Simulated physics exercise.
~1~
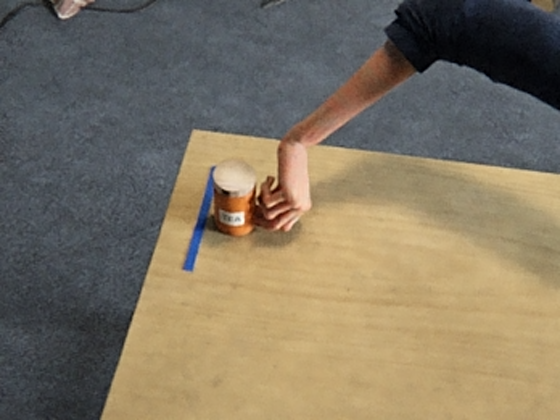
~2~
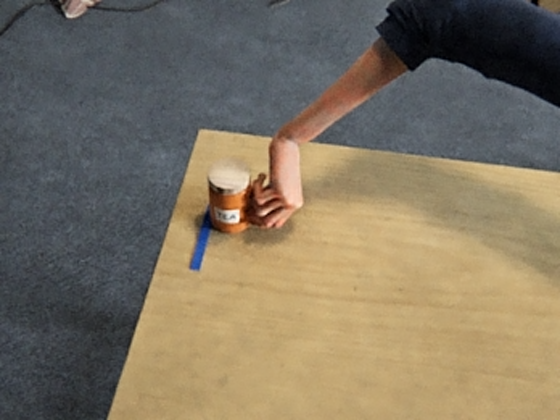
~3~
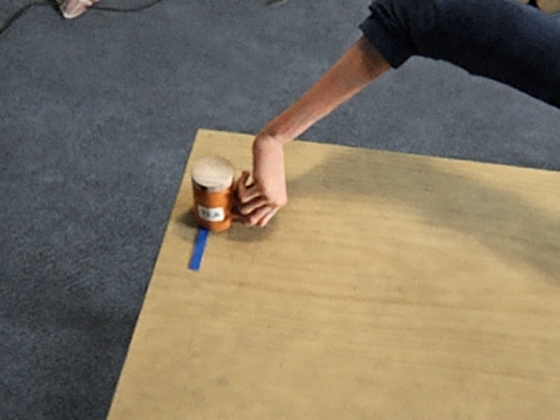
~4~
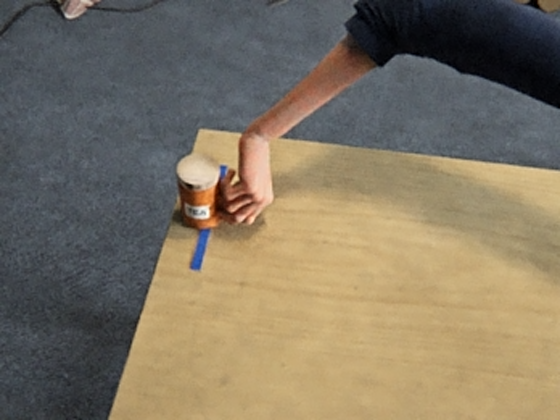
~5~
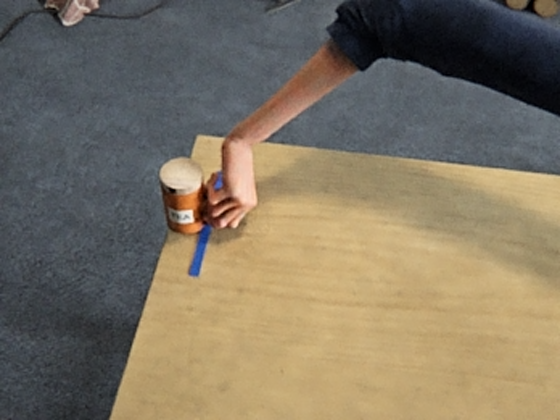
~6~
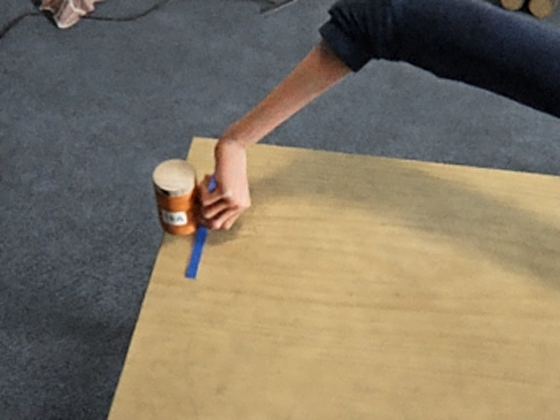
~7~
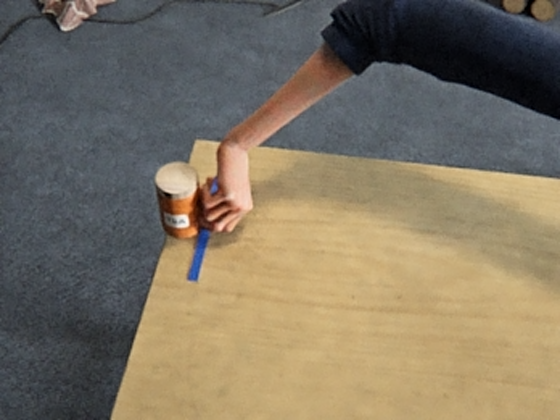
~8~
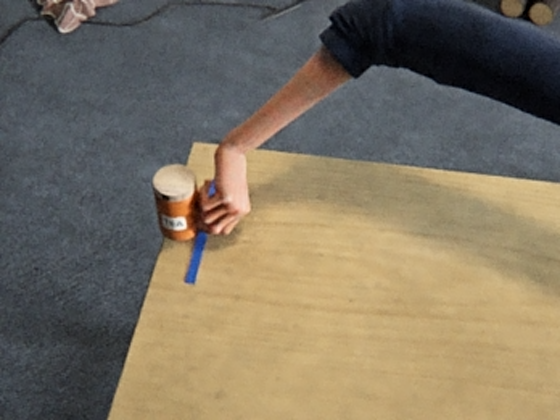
At first, an orange jar with a pale lid and a small label stands upright on a light wooden table, just right of a strip of blue tape near the table's left edge. A hand reaching in from the upper right, its arm in a dark sleeve, rests against the jar's right side. The hand pushes the jar left, sliding it over the tape. It keeps pushing until the jar is past the strip and close to the edge. There the hand stops over the tape, and the jar remains upright on the table.
